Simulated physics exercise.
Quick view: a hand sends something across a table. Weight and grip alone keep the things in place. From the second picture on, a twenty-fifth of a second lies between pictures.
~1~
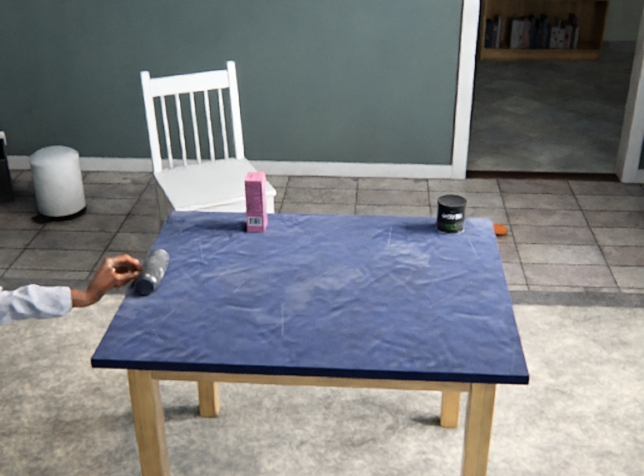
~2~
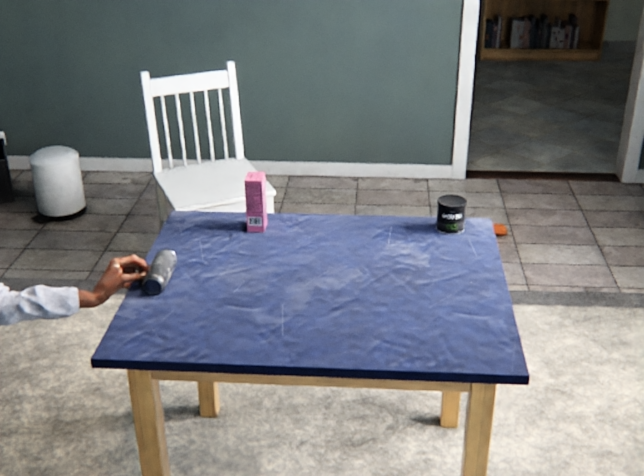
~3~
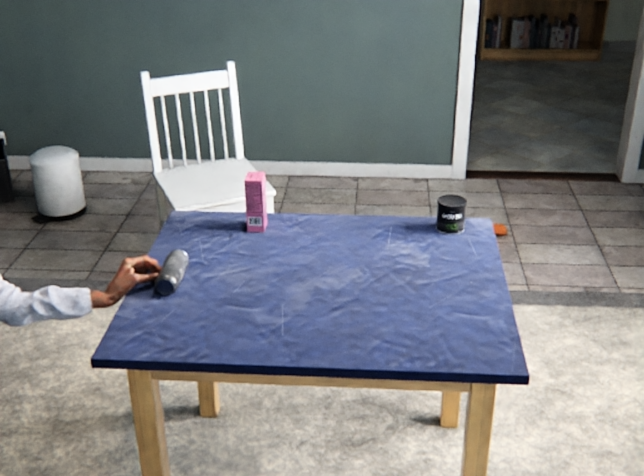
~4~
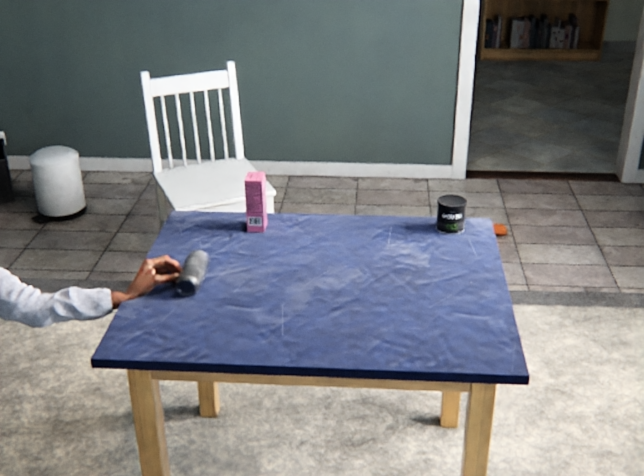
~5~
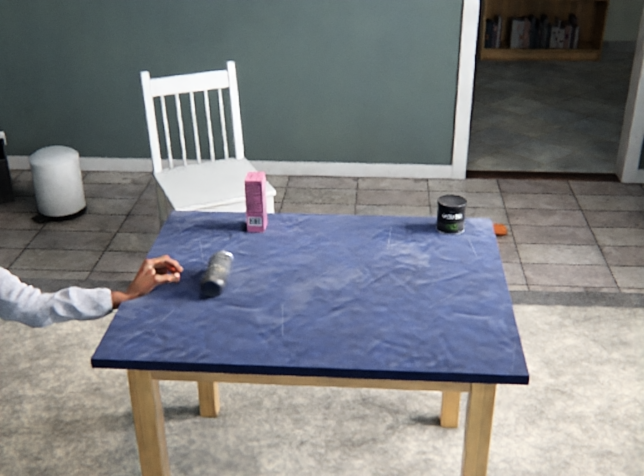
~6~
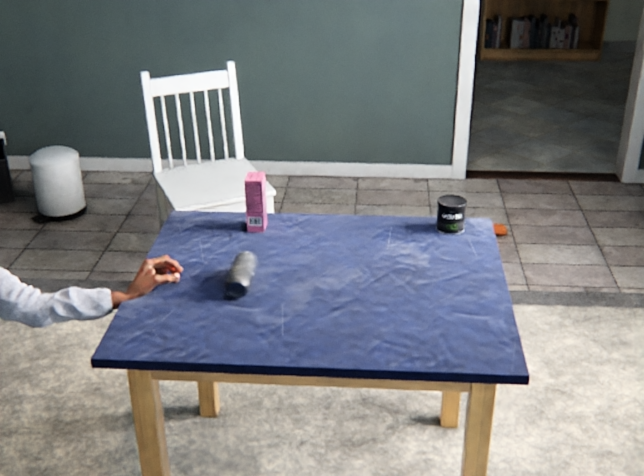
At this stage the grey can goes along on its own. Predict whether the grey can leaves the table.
Most likely it gets off the table.
Then, 0.40 s on from there, grey can shifted well along near (467, 281).
Then, 0.90 s on from there, grey can now off the table.
In the end, off the table, grey can.
